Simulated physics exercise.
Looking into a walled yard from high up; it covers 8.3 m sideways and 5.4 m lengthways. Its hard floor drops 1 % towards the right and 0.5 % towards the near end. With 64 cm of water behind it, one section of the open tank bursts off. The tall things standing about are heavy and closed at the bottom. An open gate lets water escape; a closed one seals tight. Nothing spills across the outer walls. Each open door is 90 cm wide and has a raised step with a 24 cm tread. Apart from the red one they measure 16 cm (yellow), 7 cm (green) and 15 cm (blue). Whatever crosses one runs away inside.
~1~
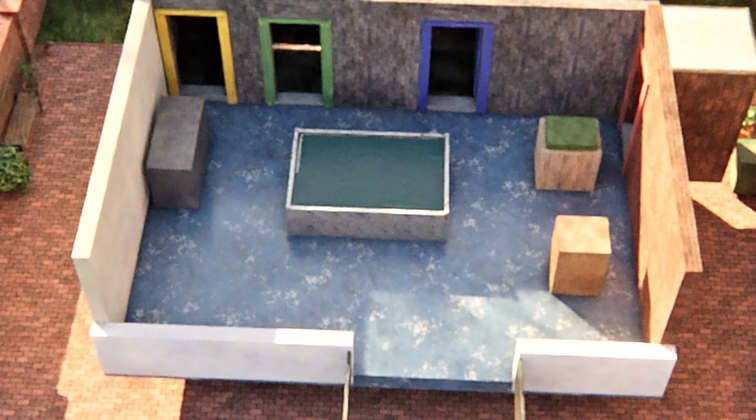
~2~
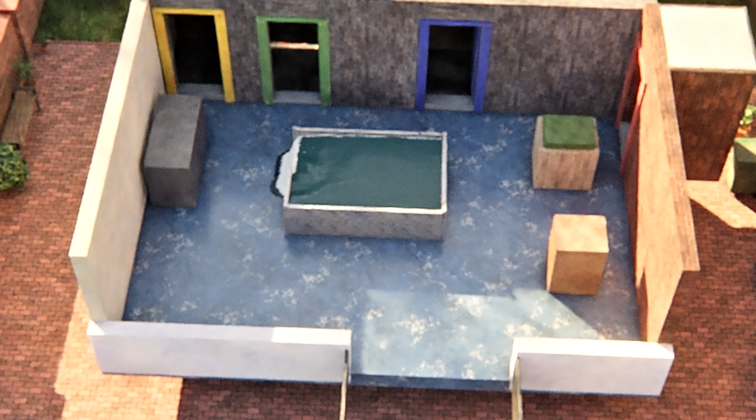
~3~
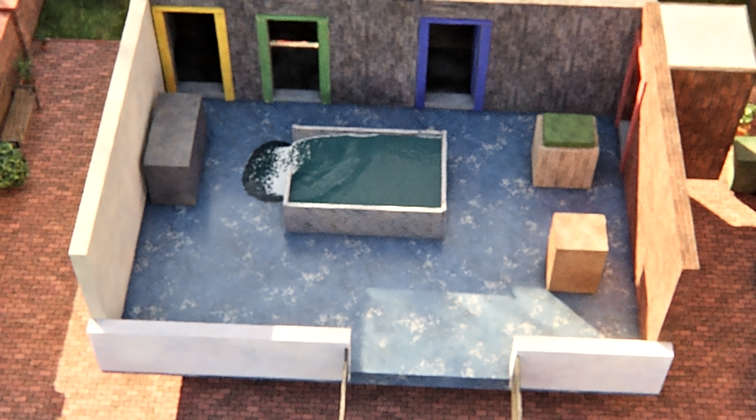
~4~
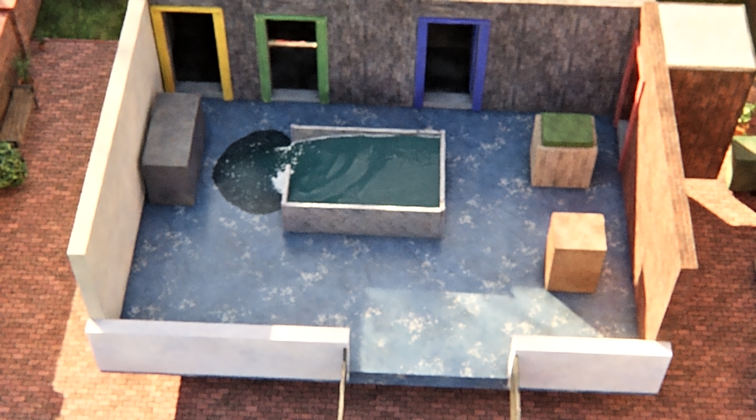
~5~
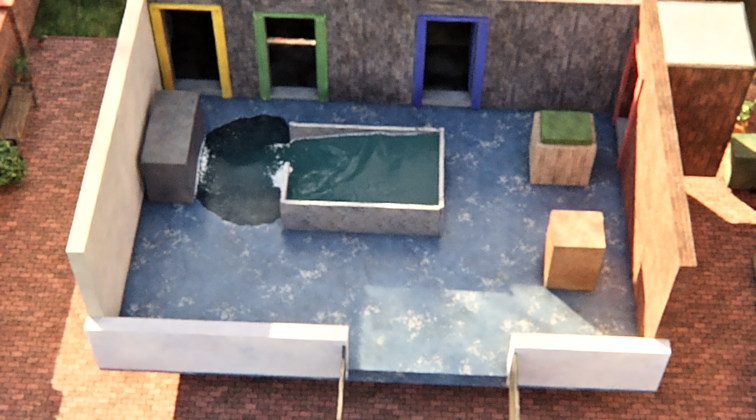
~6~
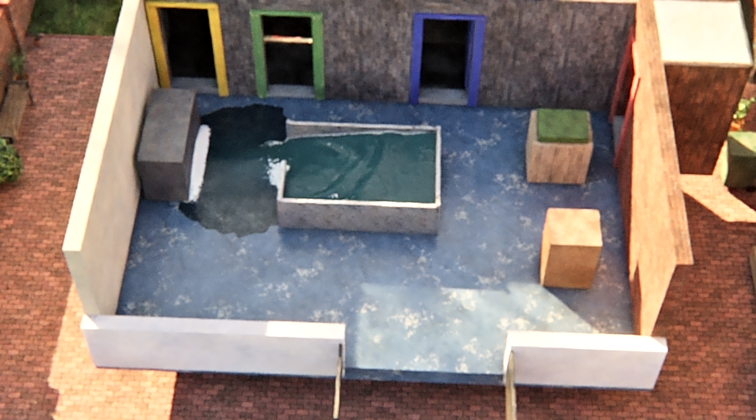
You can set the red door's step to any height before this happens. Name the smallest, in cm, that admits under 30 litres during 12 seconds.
Some 8.5 cm above the ground.
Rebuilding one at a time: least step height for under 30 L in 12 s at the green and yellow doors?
Roughly 6.5 cm at green and 26 cm at yellow.
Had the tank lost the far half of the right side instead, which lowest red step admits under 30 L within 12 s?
Some 20 cm.
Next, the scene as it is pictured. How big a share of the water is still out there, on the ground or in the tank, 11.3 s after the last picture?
About 90 per cent.
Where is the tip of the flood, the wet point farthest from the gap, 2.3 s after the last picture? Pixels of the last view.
Around (110, 343).
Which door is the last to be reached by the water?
It is the red one.
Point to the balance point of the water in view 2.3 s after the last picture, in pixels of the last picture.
Near (299, 190).
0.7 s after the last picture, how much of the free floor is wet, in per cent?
Some 15 per cent of it.
Then, 0.7 s after the last picture water covers 15 % of the floor, deepest (38 cm) near (209, 161); it has not reached the red door.
Then, 2.3 s after the last picture water covers 35 % of the floor, deepest (31 cm) near (219, 101); it has not reached the red door.
Then, 11.3 s after the last picture water covers 95 % of the floor, deepest (13 cm) near (634, 327); 10 cm at the red door, 0 litres in over its 21 cm step.
At the red door as built, the water peaked near 12 cm, 7.3 s after the last picture.
With a step of 7.5 cm, 49 litres would have come in within the 12 s; with 10 cm, 15 litres. So under 30 litres takes about 8.5 cm.
